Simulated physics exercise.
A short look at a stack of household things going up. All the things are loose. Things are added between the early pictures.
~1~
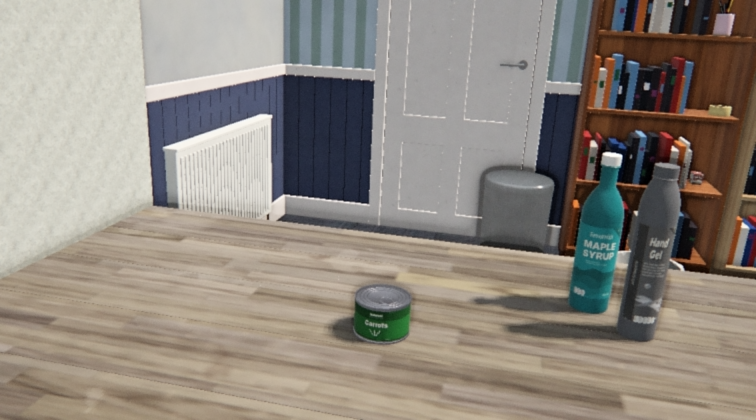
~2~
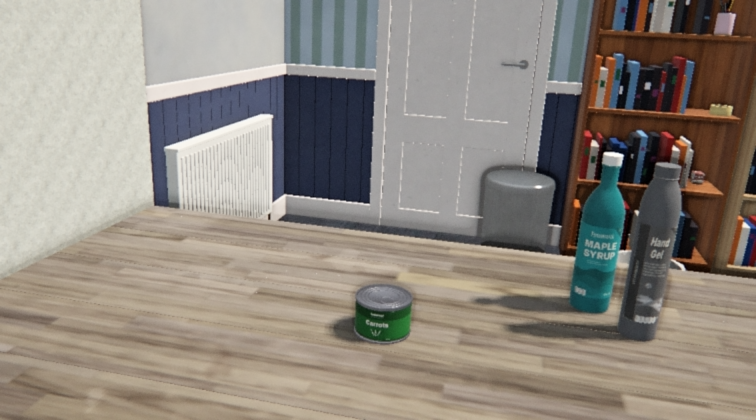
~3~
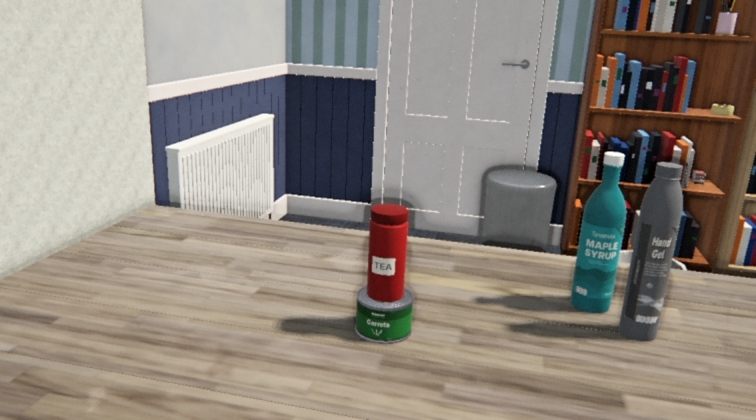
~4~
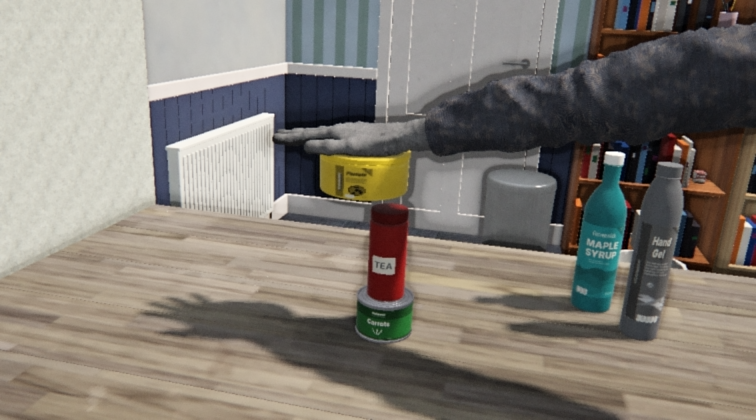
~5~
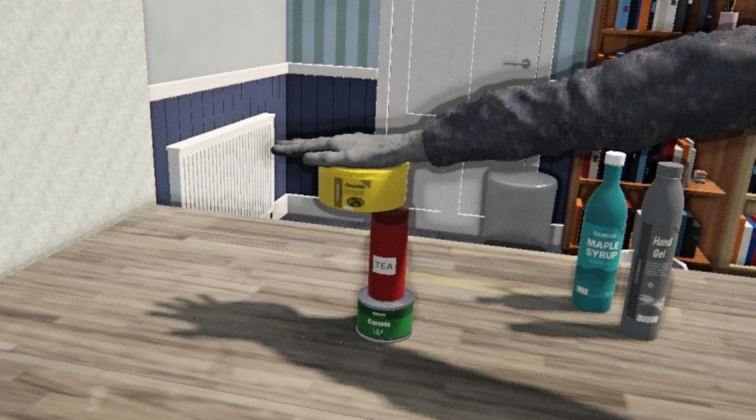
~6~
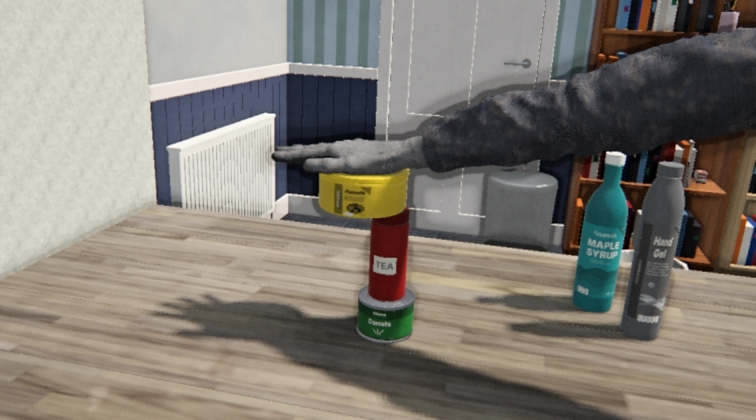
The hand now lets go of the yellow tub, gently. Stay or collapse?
The pile gives way.
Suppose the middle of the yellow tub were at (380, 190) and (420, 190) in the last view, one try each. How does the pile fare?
First, it holds; second, it comes apart.
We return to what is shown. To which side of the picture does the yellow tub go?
It goes to the left.
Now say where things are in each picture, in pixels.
The last thing is not in view yet; grey bottle (650, 253), in the first frame.
The last thing is not in view yet; green tub (383, 313), in the second frame.
The last thing is not in view yet; grey bottle (653, 253), in the third frame.
On its way; yellow tub (365, 169); green tub (384, 312), in the fourth frame.
On its way; yellow tub (363, 180); grey bottle (654, 252), in the fifth frame.
Set down, still held; yellow tub (363, 186); green tub (386, 312), in the sixth frame.
Then, 0.30 s later than the last frame, yellow tub now fallen.
Then, 0.40 s later than the last frame, things are still on the move.
Then, 0.50 s later than the last frame, as before.
When it is over, fallen, yellow tub; the other 4 as before. End places, in pixels of the last picture, yellow tub near (256, 292). The pile loses its balance.
